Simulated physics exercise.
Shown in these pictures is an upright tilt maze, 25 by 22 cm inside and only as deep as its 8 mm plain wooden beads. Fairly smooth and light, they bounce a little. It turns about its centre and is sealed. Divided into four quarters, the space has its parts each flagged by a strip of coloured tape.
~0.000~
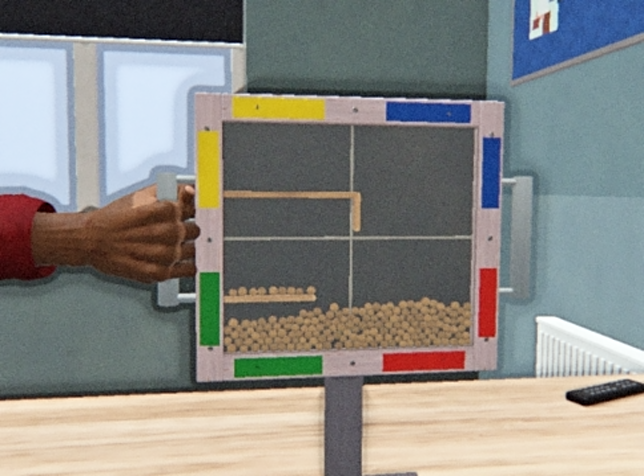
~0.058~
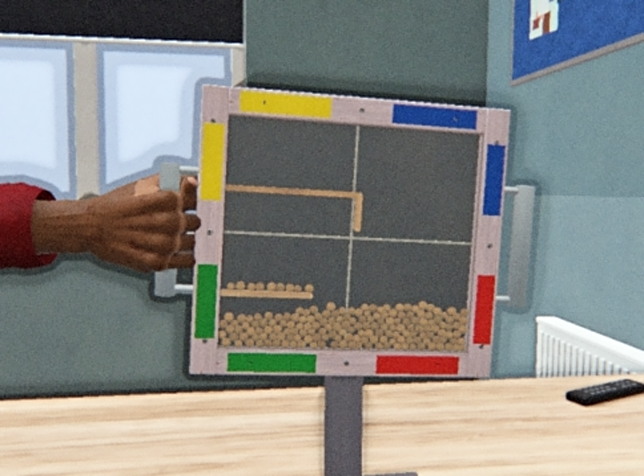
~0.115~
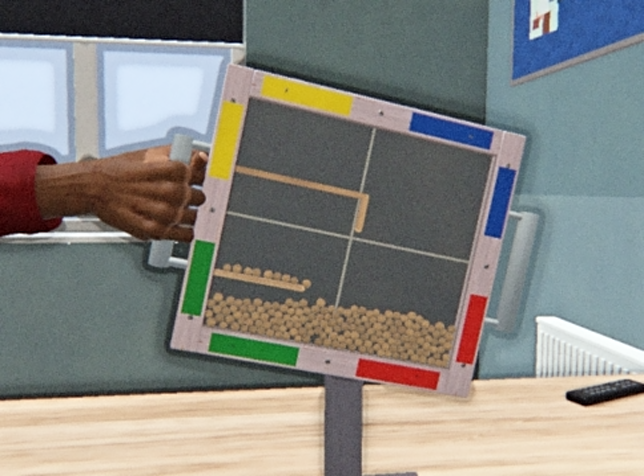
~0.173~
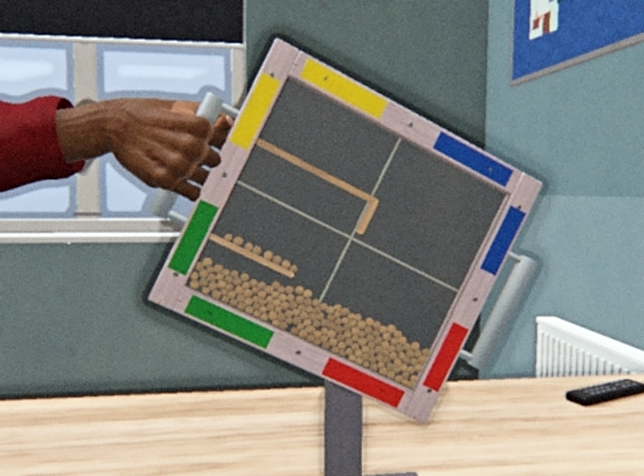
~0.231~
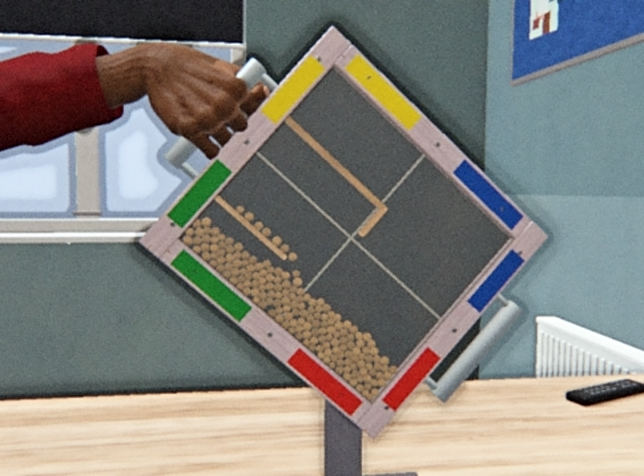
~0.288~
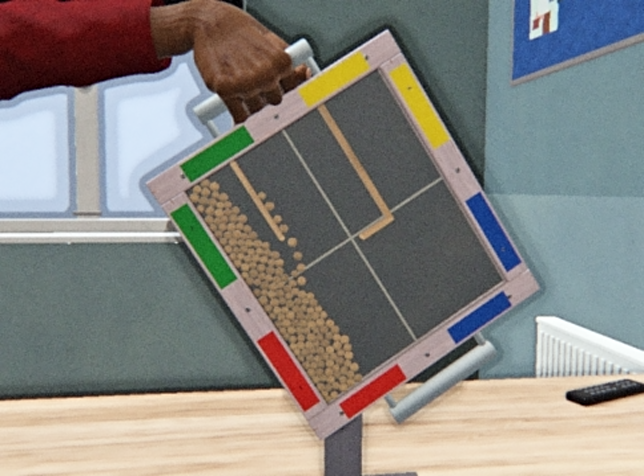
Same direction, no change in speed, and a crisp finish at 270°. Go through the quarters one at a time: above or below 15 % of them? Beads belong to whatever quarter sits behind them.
Blue above, red below, yellow above, green below.
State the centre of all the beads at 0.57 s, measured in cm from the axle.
Roughly 7 cm to the left of the axle and 6 cm beneath it.
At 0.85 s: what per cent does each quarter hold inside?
Blue quarter: 80; red quarter: 0; yellow quarter: 20; green quarter: 0.
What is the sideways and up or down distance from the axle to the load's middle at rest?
Offset from axle: Approx. 7 cm left, 5 cm below.
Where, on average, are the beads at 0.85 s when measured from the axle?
Roughly 7 cm to the left of the axle and 4 cm below it.
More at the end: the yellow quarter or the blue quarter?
That would be the yellow quarter.
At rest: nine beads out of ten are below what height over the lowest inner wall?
Somewhere near 14 cm, I'd say.
After 0.57 s it has turned 132°, the beads' middle is 7 cm left of and 6 cm below the axle; by quarter, blue 45 %, red 50 %.
After 1.16 s it has turned 270°, the beads' middle is 8 cm left of and 4 cm below the axle; by quarter, blue 25 %, yellow 75 %.
All still by 2.4 s, blue 20 %, red 0 %, yellow 80 %, green 0 %.
